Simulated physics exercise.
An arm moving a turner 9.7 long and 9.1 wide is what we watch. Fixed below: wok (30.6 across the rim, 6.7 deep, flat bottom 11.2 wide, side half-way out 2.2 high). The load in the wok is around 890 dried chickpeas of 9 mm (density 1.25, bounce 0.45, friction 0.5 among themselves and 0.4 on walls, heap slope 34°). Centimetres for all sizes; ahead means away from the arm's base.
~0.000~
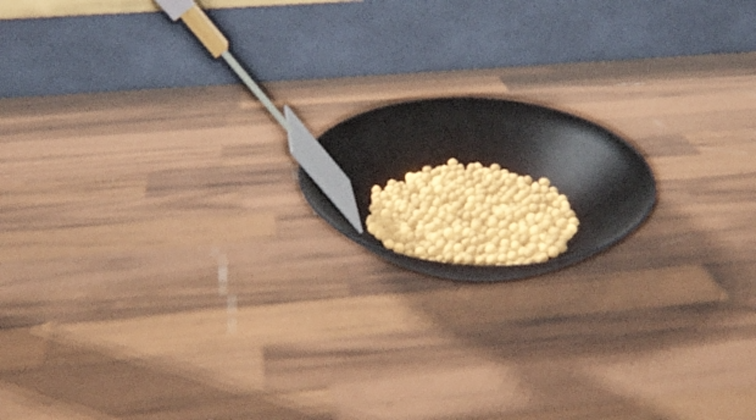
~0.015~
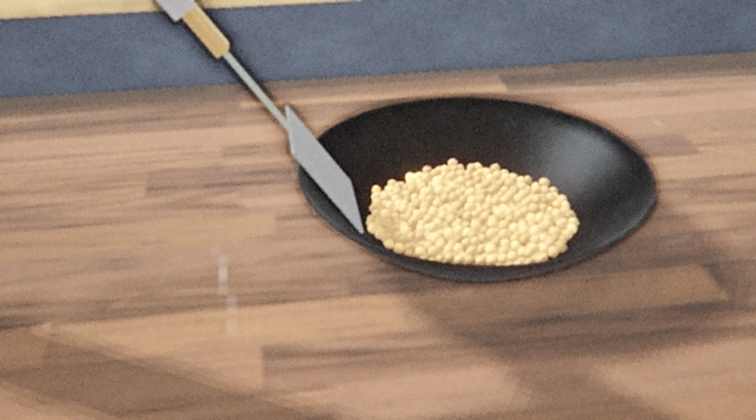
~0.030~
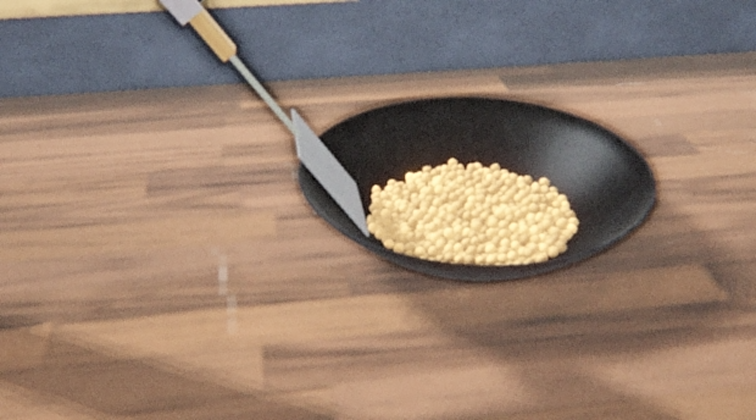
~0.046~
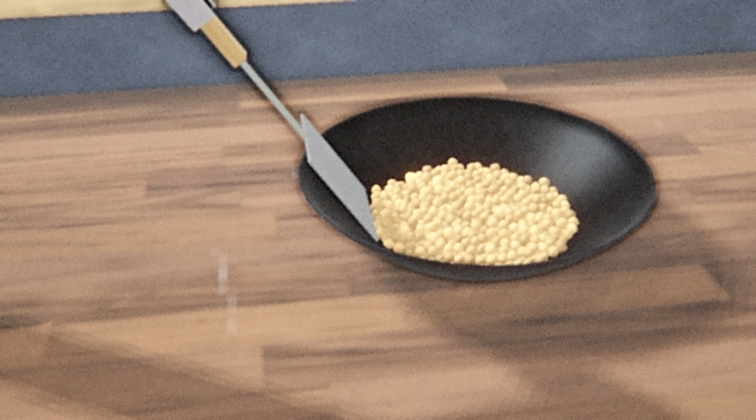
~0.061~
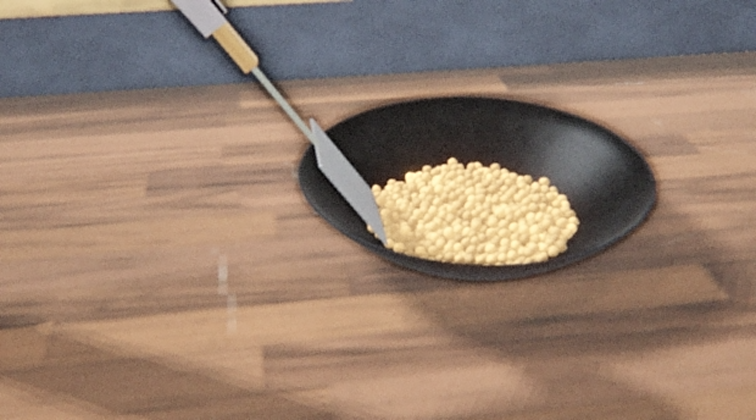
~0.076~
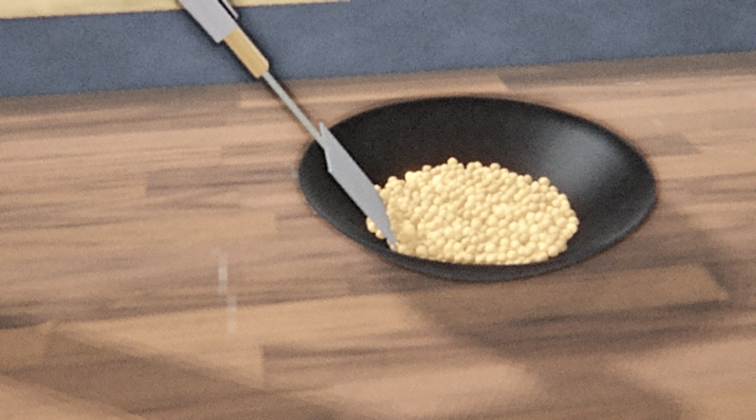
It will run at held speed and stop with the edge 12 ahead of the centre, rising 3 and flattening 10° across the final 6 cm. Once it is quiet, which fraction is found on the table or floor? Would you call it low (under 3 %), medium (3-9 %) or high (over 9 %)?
I would call it high.
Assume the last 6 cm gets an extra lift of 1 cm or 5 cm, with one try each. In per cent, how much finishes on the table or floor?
Try one gives about 30 in a hundred, try two about 20 in a hundred.
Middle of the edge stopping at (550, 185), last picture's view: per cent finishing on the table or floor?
0 %.
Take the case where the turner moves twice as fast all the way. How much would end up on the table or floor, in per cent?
40 per cent, about.
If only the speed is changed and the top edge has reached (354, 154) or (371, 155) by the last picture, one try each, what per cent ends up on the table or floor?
That comes to about 35 and about 45 percent, in that order.
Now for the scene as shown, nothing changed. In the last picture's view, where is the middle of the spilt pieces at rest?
I'd point to somewhere close to (718, 207).
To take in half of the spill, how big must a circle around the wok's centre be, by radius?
I'd say some 26 centimetres, give or take.
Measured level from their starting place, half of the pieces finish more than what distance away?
Roughly 5 centimetres.
By 0.21 s, sloping 56°, highest piece 9 above the table; 890 in the wok.
By 0.35 s, sloping 54°, highest piece 7 above the table; 890 in the wok.
By 0.62 s, sloping 46°, highest piece 7 above the table; 663 in the wok, 223 on the table or floor, 4 on the blade or in flight.
By 1.67 s, sloping 46°, highest piece 7 above the table; 663 in the wok, 227 on the table or floor.
Final count, 663 in the wok, 227 on the table or floor. That is 26 % on the table or floor.
